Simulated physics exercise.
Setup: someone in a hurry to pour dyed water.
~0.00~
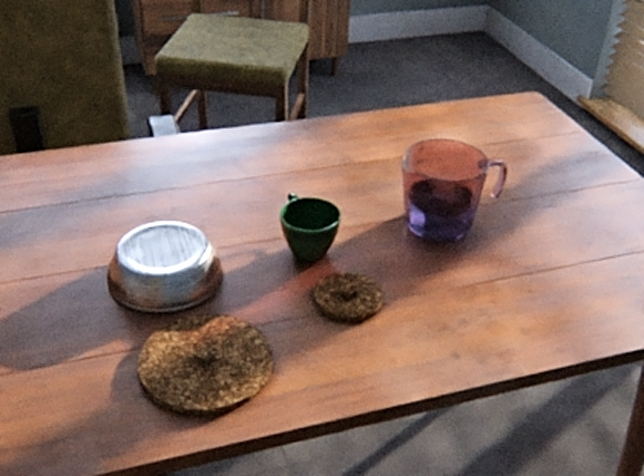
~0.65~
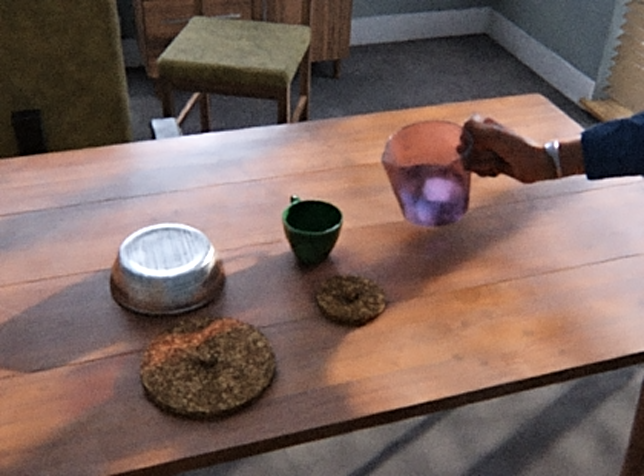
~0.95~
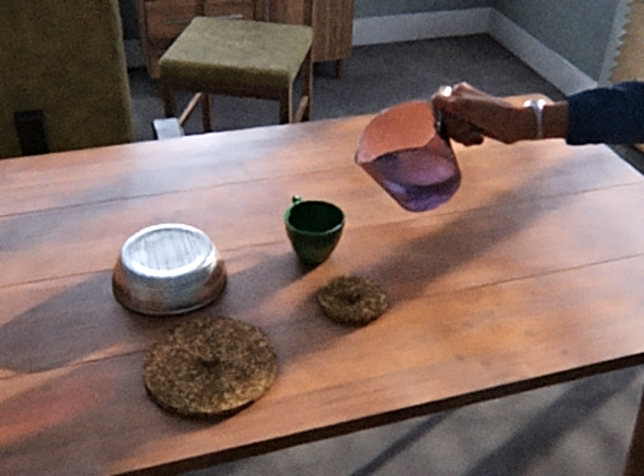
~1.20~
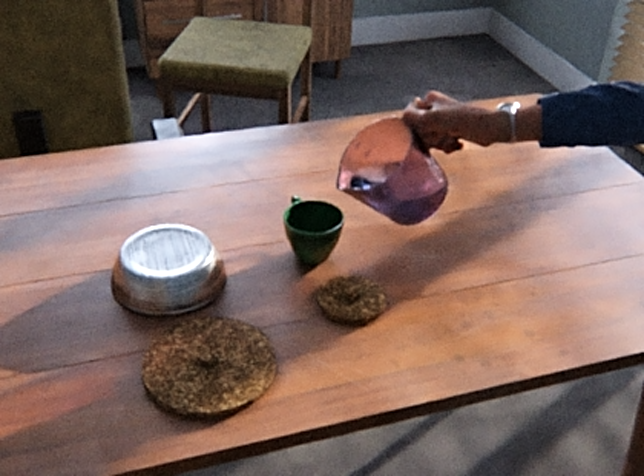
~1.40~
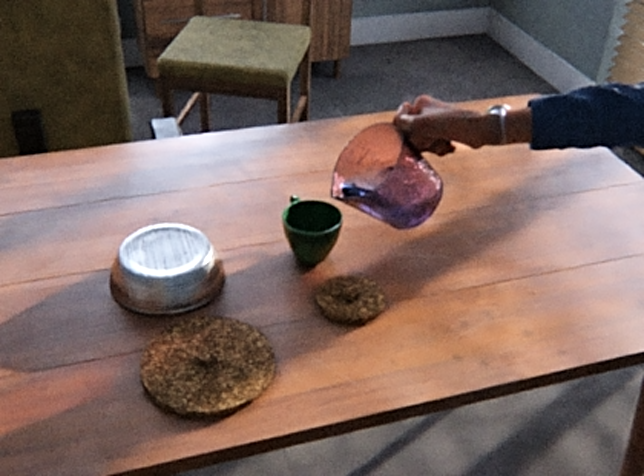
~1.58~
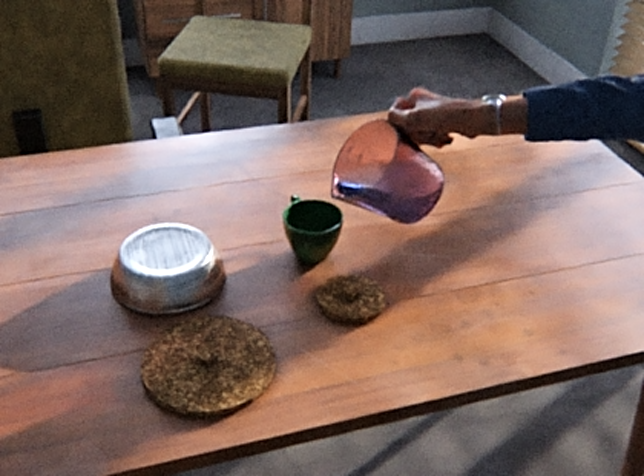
A hand lifting a clear measuring jug of purple liquid from a wooden table, moving it left and tilting it near a green cup.
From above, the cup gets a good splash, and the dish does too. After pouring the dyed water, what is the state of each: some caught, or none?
Dish: None caught; cup: Some caught.
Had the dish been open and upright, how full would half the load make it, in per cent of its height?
Estimate: Approx. 30 % of height.
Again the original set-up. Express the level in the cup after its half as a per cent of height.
I'd put it at some 75 per cent.
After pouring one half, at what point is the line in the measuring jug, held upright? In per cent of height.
I'd put it near 20 percent.
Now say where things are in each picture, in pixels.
In the first frame, all stand on the top; measuring jug (443, 190) about a third full; cup (310, 235) open; dish (165, 264) upside down.
In the second frame, the hand lifts the measuring jug; measuring jug about a third full, surface at (433, 181); cup (312, 237) open.
In the third frame, tilting; measuring jug (413, 158) tipped 30° with all of its load; dish (169, 267) upside down.
In the fourth frame, no stream yet; measuring jug (396, 174) tipped 40° with all of its load; cup (313, 238) open.
In the fifth frame, still nothing leaves it; measuring jug (390, 179) tipped 45° with all of its load; dish (167, 266) upside down.
In the sixth frame, on the point of pouring; measuring jug (390, 175) tipped 50° with all of its load; cup (313, 237) open; dish (168, 266) upside down.
After 2.3 s, the dyed water goes into the cup.
After 3.2 s, it runs off the upturned base of the dish.
After 4.6 s, the cup has its share inside; the dish is empty, in a puddle.
